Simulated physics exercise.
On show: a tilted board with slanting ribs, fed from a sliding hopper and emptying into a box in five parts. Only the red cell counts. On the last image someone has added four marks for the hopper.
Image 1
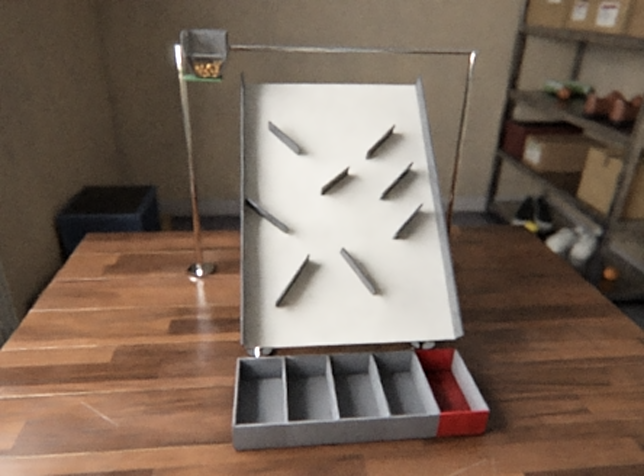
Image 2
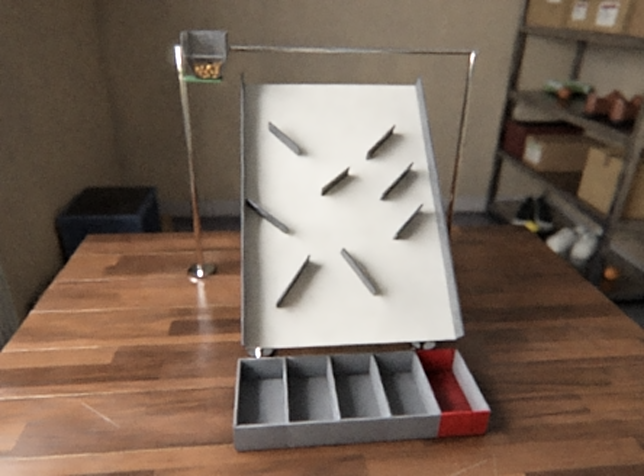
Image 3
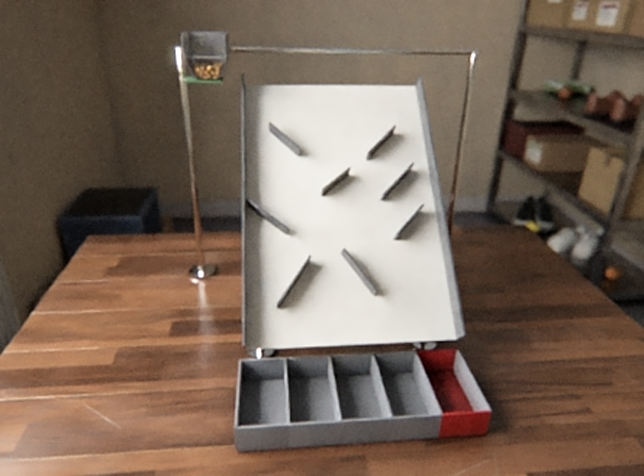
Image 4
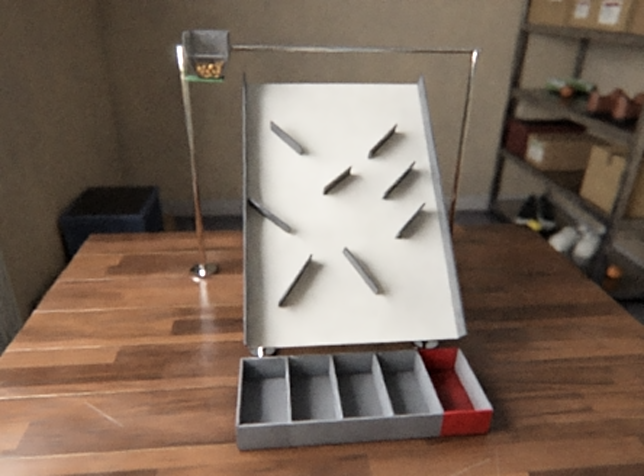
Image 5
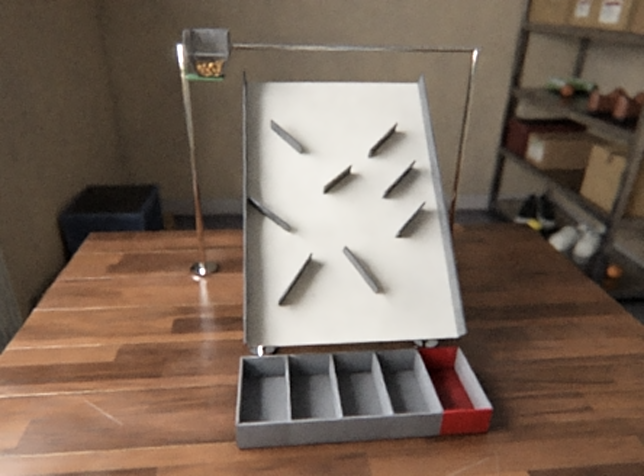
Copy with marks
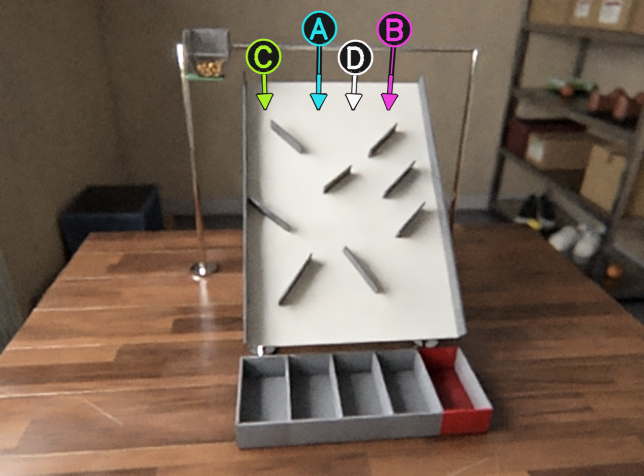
Tilted white board with slanting ribs standing above a grey box with one red cell, beads sitting still in a hopper upper left.
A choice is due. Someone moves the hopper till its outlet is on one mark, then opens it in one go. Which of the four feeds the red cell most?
Go for B.
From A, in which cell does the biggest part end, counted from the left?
It is the first one.
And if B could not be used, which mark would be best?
Here it is mark D.
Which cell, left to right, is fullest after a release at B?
The fifth from the left.
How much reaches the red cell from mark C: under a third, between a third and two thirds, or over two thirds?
Under a third.
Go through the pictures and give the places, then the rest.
In the first picture, hopper at (207, 68), round wooden beads, door shut.
In the second picture, ribs (269, 122) to (299, 148), (368, 152) to (395, 125), (322, 189) to (350, 167).
In the third picture, ribs (384, 194) to (414, 163), (247, 199) to (288, 229), (397, 234) to (424, 204).
In the fourth picture, ribs (279, 303) to (312, 254), (345, 247) to (379, 290).
In the fifth picture, red cell at (466, 420), number 5 of 5 from the left.
On the marked copy, mark A meets the board at (318, 103); mark B meets the board at (388, 104); mark C meets the board at (265, 103); mark D meets the board at (353, 103).
With A, a small part in the red cell, most in other cells, a small part outside the box.
With B, about half in the red cell, about a third in other cells, a small part outside the box.
With C, a stray few in the red cell, most in other cells, a small part outside the box.
With D, about a quarter in the red cell, about two thirds in other cells, a small part outside the box.
